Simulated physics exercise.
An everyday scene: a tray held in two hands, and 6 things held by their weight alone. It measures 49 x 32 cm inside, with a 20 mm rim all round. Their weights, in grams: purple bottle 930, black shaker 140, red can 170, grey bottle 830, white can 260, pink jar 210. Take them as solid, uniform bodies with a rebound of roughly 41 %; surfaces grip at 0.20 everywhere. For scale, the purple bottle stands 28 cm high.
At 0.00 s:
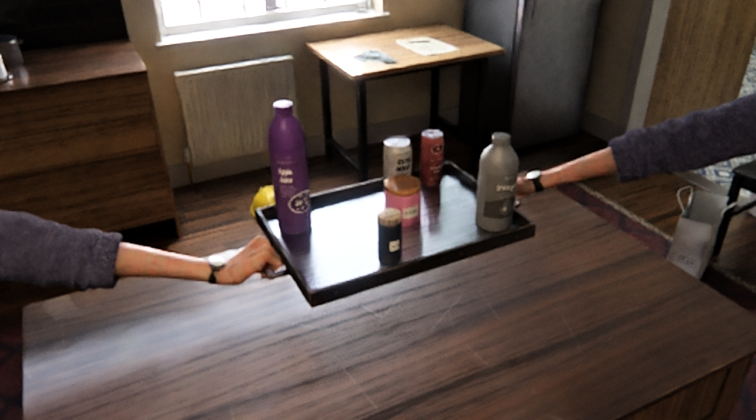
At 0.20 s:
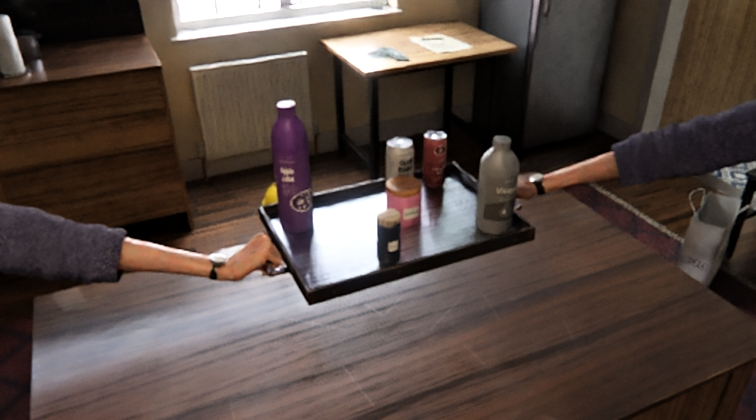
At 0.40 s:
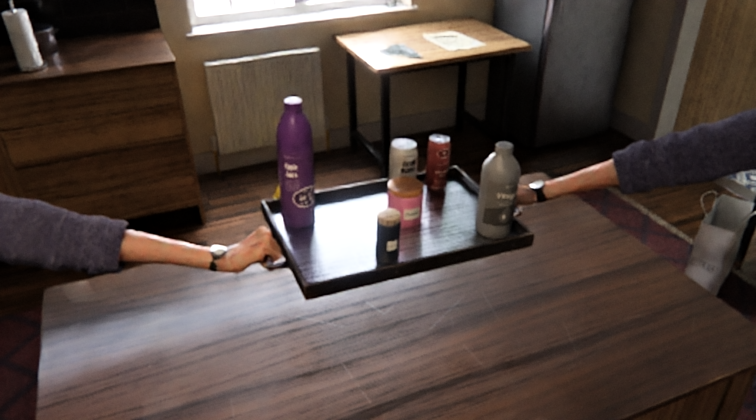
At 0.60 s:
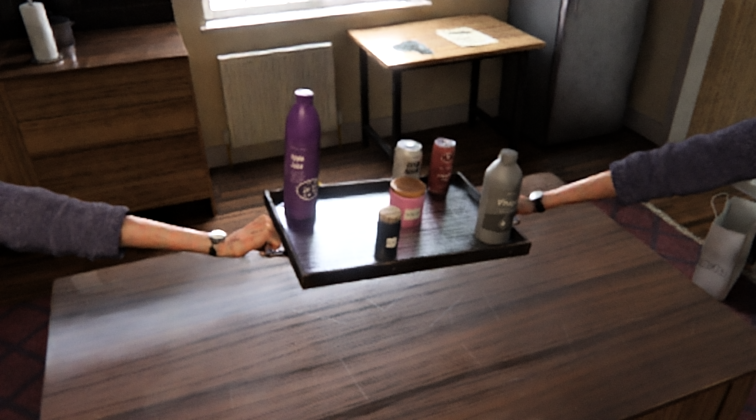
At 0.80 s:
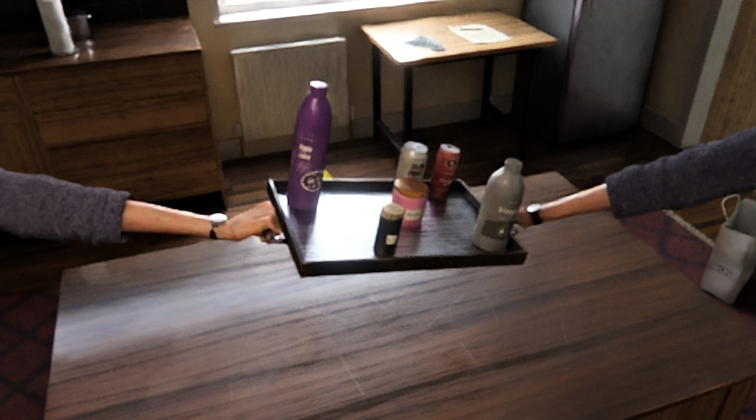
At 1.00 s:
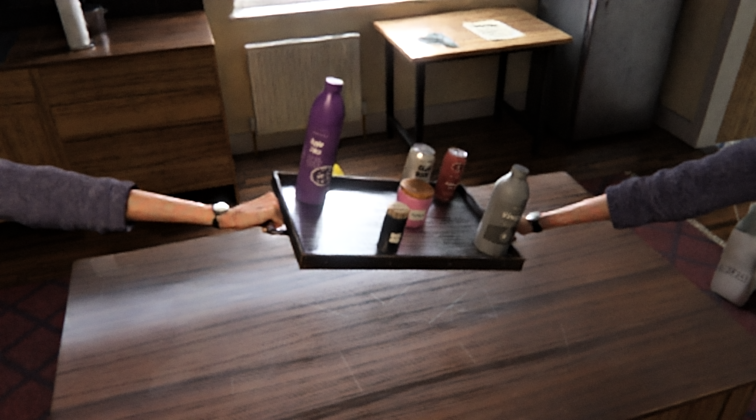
Two hands holding a black tray of bottles, cans and a pink jar above a wooden table, gradually tilting it right edge down.
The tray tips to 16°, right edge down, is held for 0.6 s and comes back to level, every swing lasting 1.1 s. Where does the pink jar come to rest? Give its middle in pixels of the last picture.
Look near (479, 191).
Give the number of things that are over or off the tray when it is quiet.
3 of them.
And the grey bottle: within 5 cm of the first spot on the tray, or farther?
The grey bottle stays put.
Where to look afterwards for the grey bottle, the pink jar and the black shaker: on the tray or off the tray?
The grey bottle ends on the tray; the pink jar ends on the tray; the black shaker is still on the tray.
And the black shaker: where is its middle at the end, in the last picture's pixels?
Near (474, 218).
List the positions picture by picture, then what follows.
Tray level; pink jar (403, 201); purple bottle (290, 168), in the first frame.
Tray level; red can (434, 161); grey bottle (498, 183), in the second frame.
Tray tilted 2°, right edge down; white can (403, 171); purple bottle (296, 163), in the third frame.
Tray tilted 7°, right edge down; black shaker (388, 232); red can (441, 168), in the fourth frame.
Tray tilted 12°, right edge down; grey bottle (501, 203); white can (410, 174), in the fifth frame.
Tray tilted 15°, right edge down; pink jar (413, 203); purple bottle (322, 142), in the sixth frame.
By 1.70 s, tray tilted 16°, right edge down; red can now off the tray; pink jar 17 cm from its spot near (476, 209); white can rocked 51° off its seat.
By 2.10 s, tray tilted 14°, right edge down; purple bottle and white can now off the tray; pink jar 17 cm from its spot near (479, 209); black shaker 20 cm from its spot.
When it is over (3.4 s), off the tray, purple bottle, red can and white can; not toppled but over 5 cm from the start, black shaker and pink jar; grey bottle within 5 cm of the start. End places, in pixels of the last picture, pink jar near (479, 191).
